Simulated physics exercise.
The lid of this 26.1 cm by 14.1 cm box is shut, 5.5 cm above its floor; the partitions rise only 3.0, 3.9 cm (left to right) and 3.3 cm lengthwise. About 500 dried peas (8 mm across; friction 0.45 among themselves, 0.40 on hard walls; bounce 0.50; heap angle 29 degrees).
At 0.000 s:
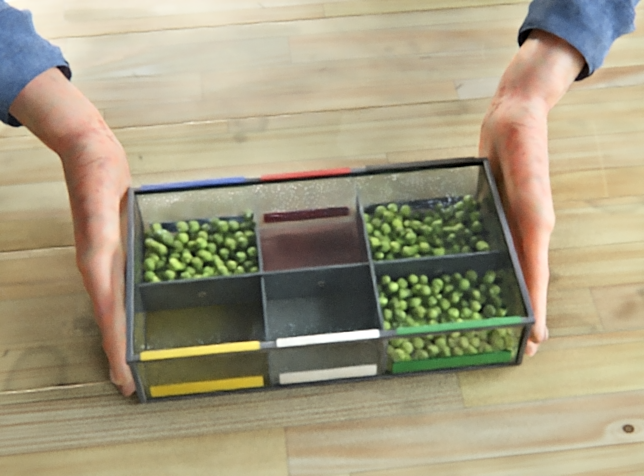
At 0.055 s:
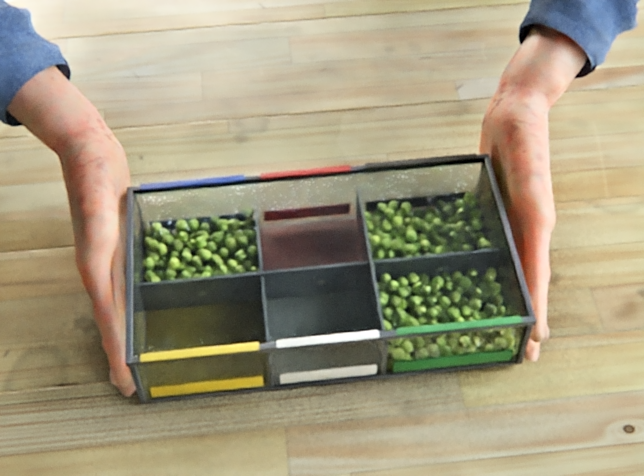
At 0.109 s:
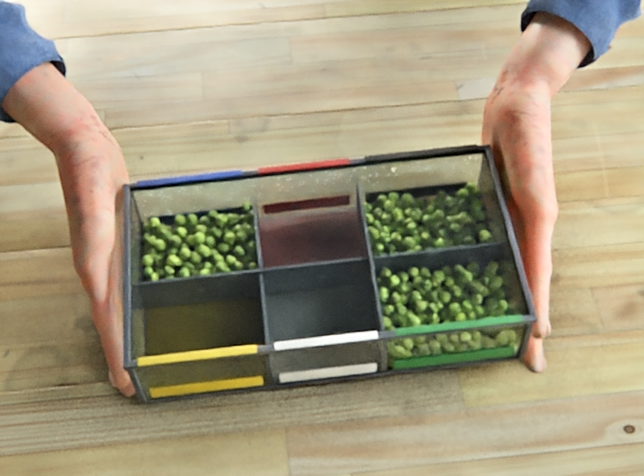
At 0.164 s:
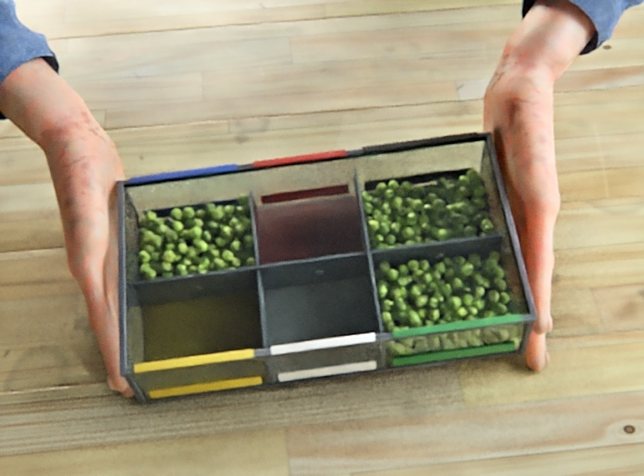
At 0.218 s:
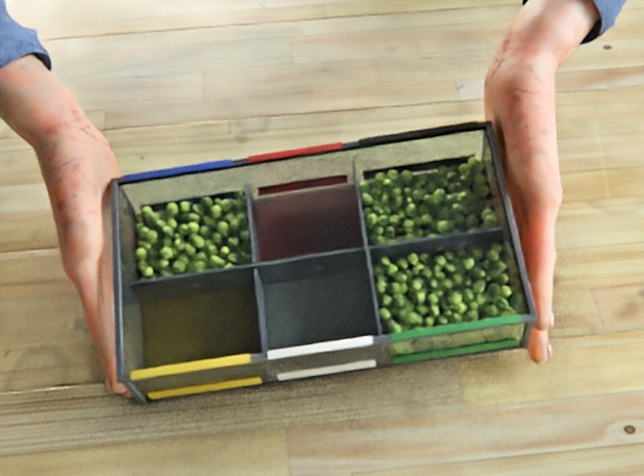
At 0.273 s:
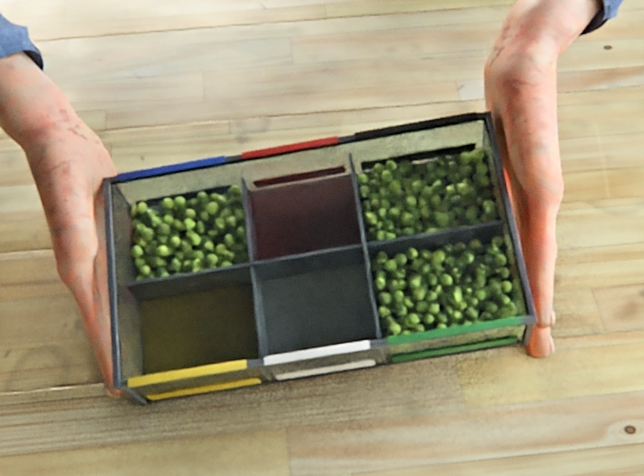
The clip shows two hands holding a clear, six-compartment box with coloured edge strips above a wooden surface, green peas filling three compartments; the hands gradually tilt the box, its left front corner lowest, while the peas stay in their compartments.
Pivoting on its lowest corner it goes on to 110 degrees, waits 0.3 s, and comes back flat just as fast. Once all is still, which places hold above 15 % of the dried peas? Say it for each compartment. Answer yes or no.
Red compartment: No; blue compartment: No; green compartment: Yes; yellow compartment: Yes; white compartment: No; black compartment: No.
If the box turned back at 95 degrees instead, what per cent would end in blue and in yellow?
Then: Blue 10; yellow 35.
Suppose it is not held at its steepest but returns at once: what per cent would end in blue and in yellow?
Then: Blue 10; yellow 35.
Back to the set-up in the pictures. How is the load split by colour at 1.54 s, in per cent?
Red 0, blue 15, green 45, yellow 25, white 5, black 10.
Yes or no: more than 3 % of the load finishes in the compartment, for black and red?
Black yes, red no.
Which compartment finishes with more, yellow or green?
It is the green one.
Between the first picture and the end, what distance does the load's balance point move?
Some 5.5 cm.
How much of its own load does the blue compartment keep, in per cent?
Some 20 per cent.
After 1.54 s, tilt 110 degrees; blue 15 %, green 45 %, yellow 25 %, white 5 %, black 10 %.
After 2.39 s, tilt 56 degrees; blue 10 %, green 45 %, yellow 35 %, white 5 %, black 5 %.
After 3.25 s, tilt 0 degrees; blue 10 %, green 45 %, yellow 35 %, white 5 %, black 5 %.
In the end, at 3.8 s, red 0 %, blue 10 %, green 45 %, yellow 35 %, white 5 %, black 5 %.
